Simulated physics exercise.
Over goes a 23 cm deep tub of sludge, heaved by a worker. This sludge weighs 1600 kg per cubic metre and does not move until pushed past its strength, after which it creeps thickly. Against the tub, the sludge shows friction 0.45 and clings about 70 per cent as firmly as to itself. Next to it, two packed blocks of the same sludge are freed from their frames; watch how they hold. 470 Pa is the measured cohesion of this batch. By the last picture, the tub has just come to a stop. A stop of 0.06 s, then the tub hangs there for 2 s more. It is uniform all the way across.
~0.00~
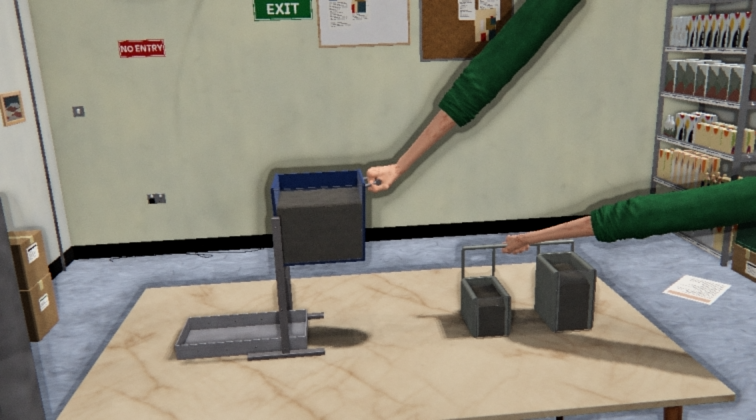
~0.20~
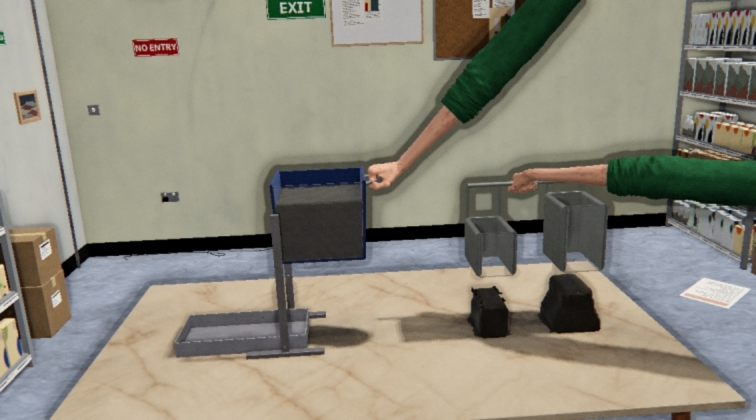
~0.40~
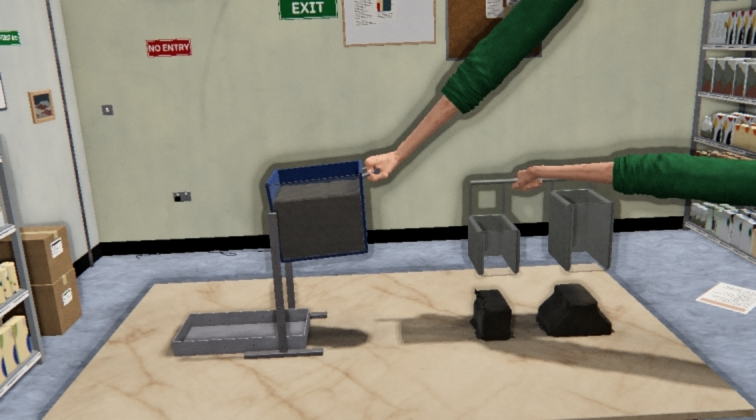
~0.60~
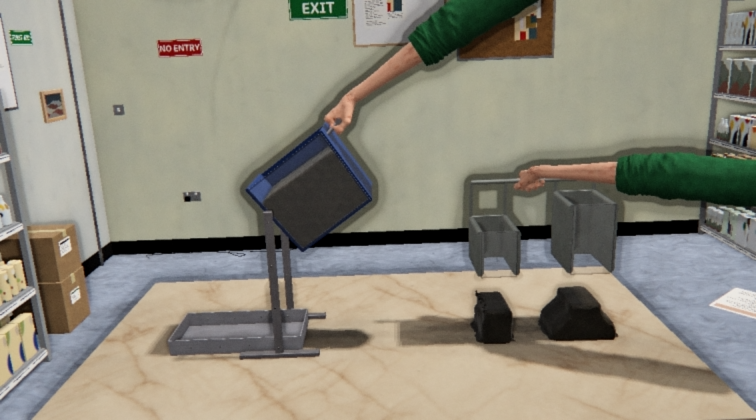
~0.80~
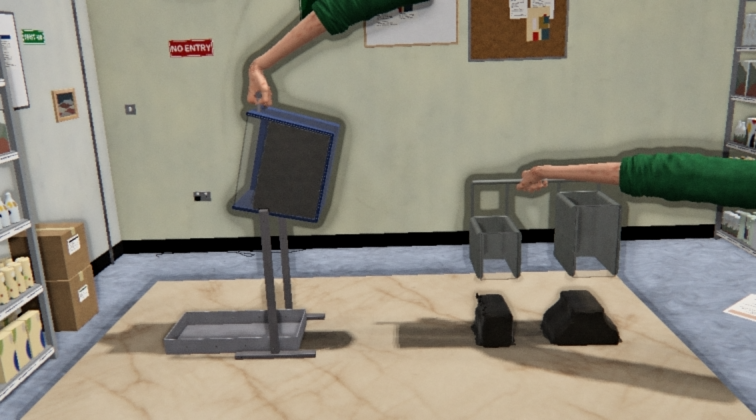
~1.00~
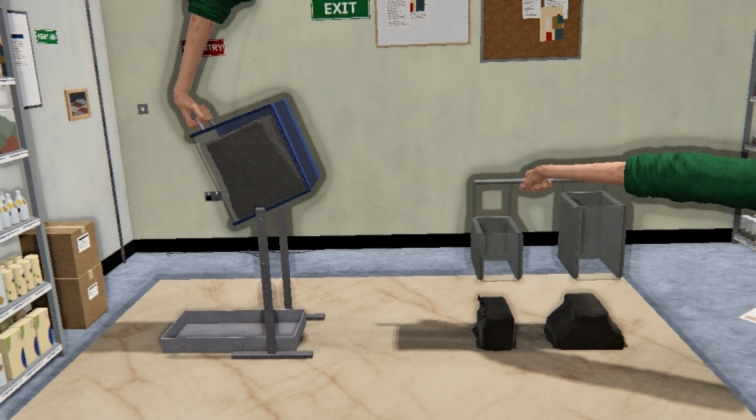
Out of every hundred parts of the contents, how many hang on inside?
Some 0 in every hundred.
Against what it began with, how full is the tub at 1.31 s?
Some 18 per cent.
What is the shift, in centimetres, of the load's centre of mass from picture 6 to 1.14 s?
The distance comes to some 13 cm.
After 1.14 s, the tub is at 111 degrees and holds 52 %.
After 1.31 s, the tub is at 111 degrees and holds 17 %.
After 1.48 s, the tub is at 111 degrees and holds 0 %.
After 1.65 s, the tub is at 111 degrees and holds 0 %.
After 3.00 s, the tub is at 111 degrees and holds 0 %.
